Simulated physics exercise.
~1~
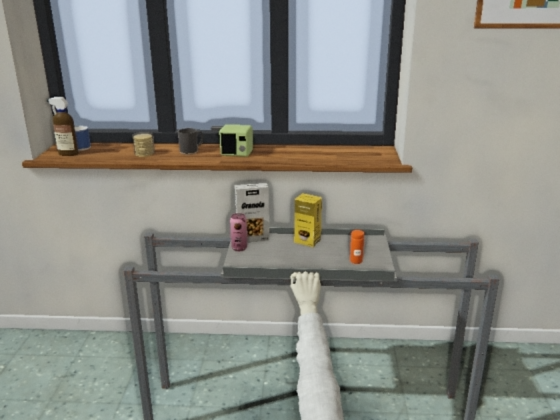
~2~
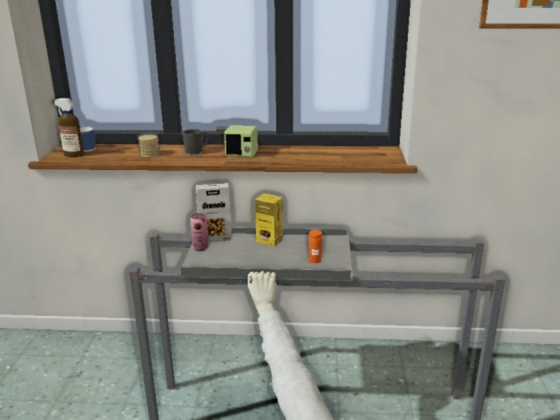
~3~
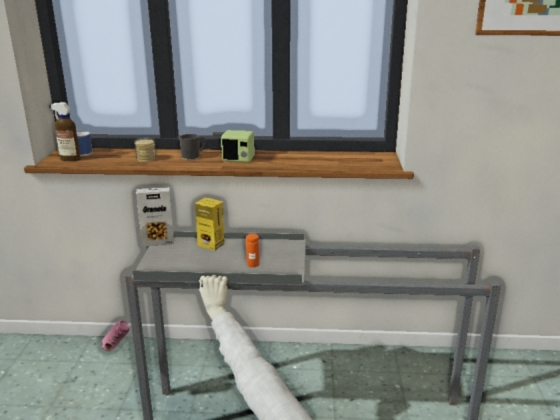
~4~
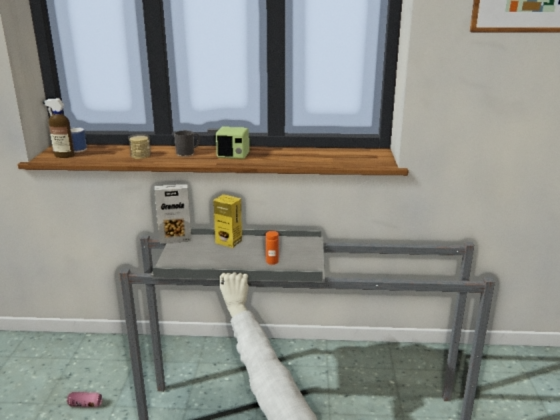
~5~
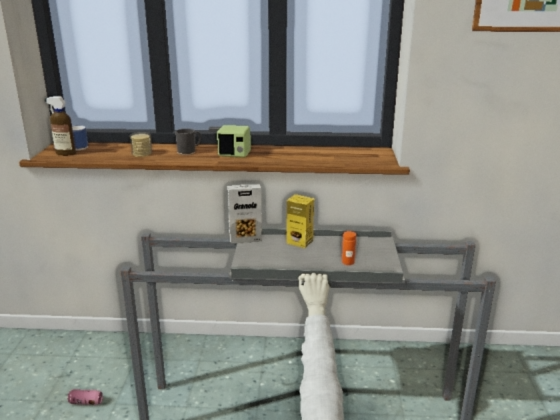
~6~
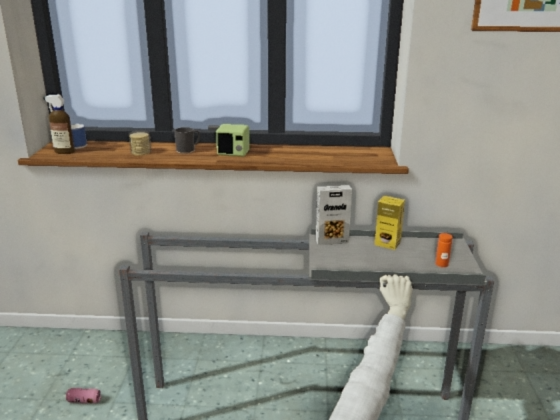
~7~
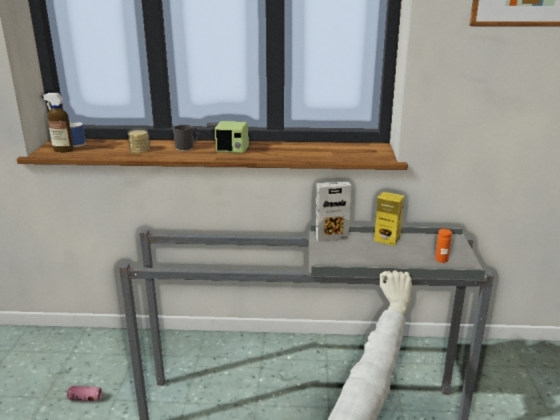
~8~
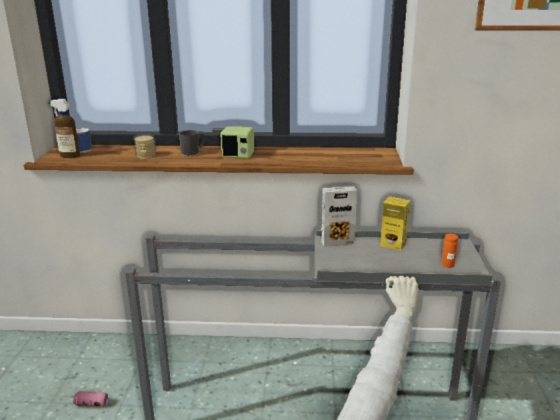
Sliding tray pushed left then right by a white-sleeved arm, pink can falling to the floor, carton, packet and orange shaker staying upright.
